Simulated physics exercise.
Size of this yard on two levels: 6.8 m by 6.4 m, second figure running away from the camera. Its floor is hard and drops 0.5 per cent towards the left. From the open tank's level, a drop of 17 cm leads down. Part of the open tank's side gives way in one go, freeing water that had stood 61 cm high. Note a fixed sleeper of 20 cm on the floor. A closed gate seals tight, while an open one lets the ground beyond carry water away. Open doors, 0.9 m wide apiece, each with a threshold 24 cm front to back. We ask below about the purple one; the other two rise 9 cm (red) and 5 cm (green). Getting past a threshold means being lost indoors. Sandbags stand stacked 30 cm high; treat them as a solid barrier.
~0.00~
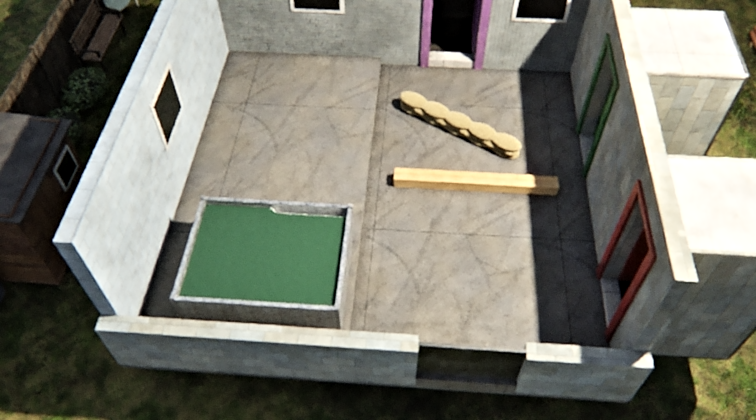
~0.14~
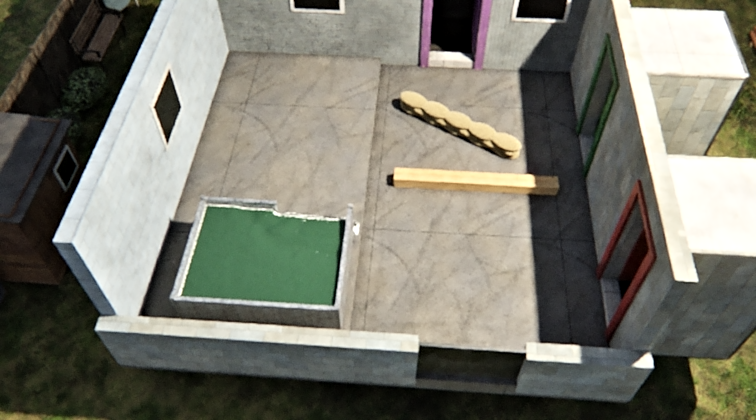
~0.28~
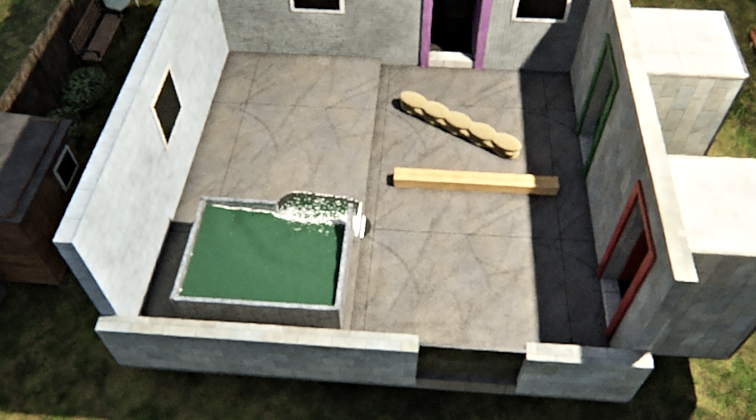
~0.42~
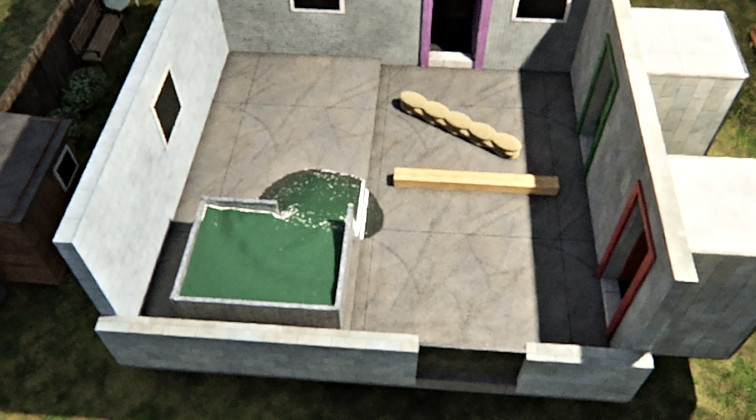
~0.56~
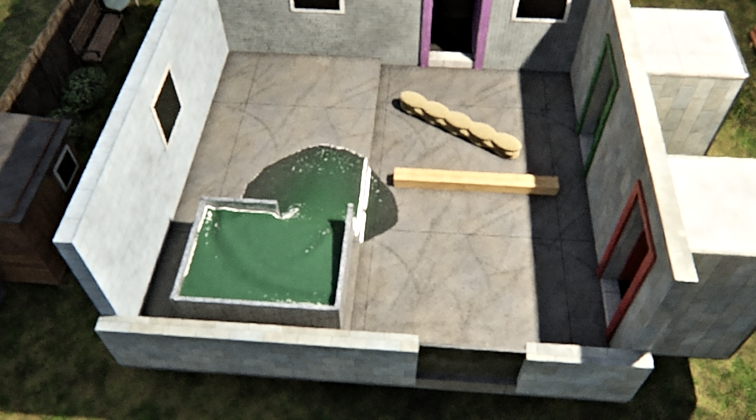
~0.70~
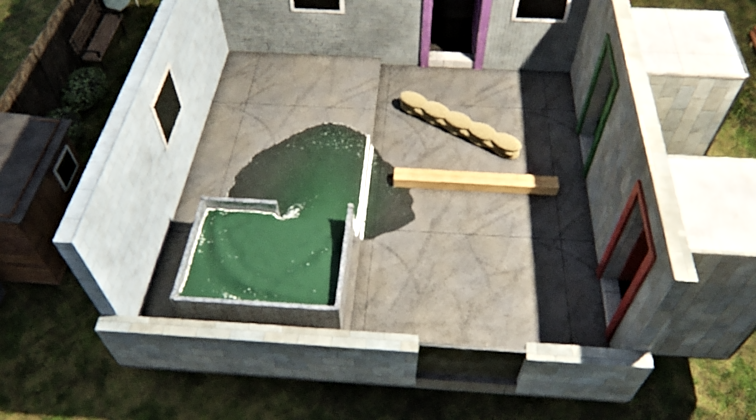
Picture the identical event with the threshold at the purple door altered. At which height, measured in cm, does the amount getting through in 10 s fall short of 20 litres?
From about 5 cm upwards.
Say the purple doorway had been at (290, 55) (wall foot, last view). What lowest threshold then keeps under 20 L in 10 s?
Roughly 13.0 cm, give or take.
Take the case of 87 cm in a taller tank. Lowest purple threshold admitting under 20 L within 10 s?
Roughly 8.0 centimetres.
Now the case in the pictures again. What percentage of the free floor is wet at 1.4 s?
Wet share: Around 30 %.
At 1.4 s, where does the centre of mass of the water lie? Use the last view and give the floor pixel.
Centre of the water: Approx. (293, 239) px.
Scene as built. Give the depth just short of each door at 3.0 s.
Door by door in cm - red 0, green 0, purple 8.
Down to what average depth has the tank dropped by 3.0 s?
It averages near 26 cm.
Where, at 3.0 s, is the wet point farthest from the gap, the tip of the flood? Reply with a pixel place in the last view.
At about (527, 73).
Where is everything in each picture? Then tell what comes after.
In the first picture, still water, 61 cm deep, in the open tank at (267, 253); the purple door at (455, 25) is dry.
In the second picture, water pours out on the far side and has run 0.2 m, to a hidden place; about 5 cm deep outside, 61 cm at the back.
In the third picture, water pours out on the far side and has run 0.7 m, to (297, 196); about 10 cm deep outside, 61 cm at the back.
In the fourth picture, the front is at (312, 172), 1.3 m from the gap on the far side; 1.9 m2 of floor is wet, 61 cm left at the back.
In the fifth picture, water pours out on the far side and has run 1.8 m, to (316, 149); about 6 cm deep outside, 57 cm at the back.
In the sixth picture, the gap is on the far side, the front 2.3 m out at (324, 127); the back of the open tank holds 51 cm; 2.7 m in a straight line remain to the purple door at (455, 25).
After 1.4 s water covers 30 % of the floor, deepest (33 cm) near (328, 227); it has not reached the purple door.
After 3.0 s water covers 50 % of the floor, deepest (26 cm) near (390, 67); 8 cm at the purple door, 0 litres in over its 17 cm threshold.
After 10.0 s water covers 90 % of the floor, deepest (11 cm) near (369, 176); 5 cm at the purple door, 0 litres in over its 17 cm threshold.
At the purple door as built, the water arrived by 2.1 s and peaked near 9 cm at 4.0 s.
Run again over the same 10 s with other heights there, 26 litres in over 4.5 cm, 11 litres over 6 cm. The limit of 20 litres is kept from about 5 cm up.
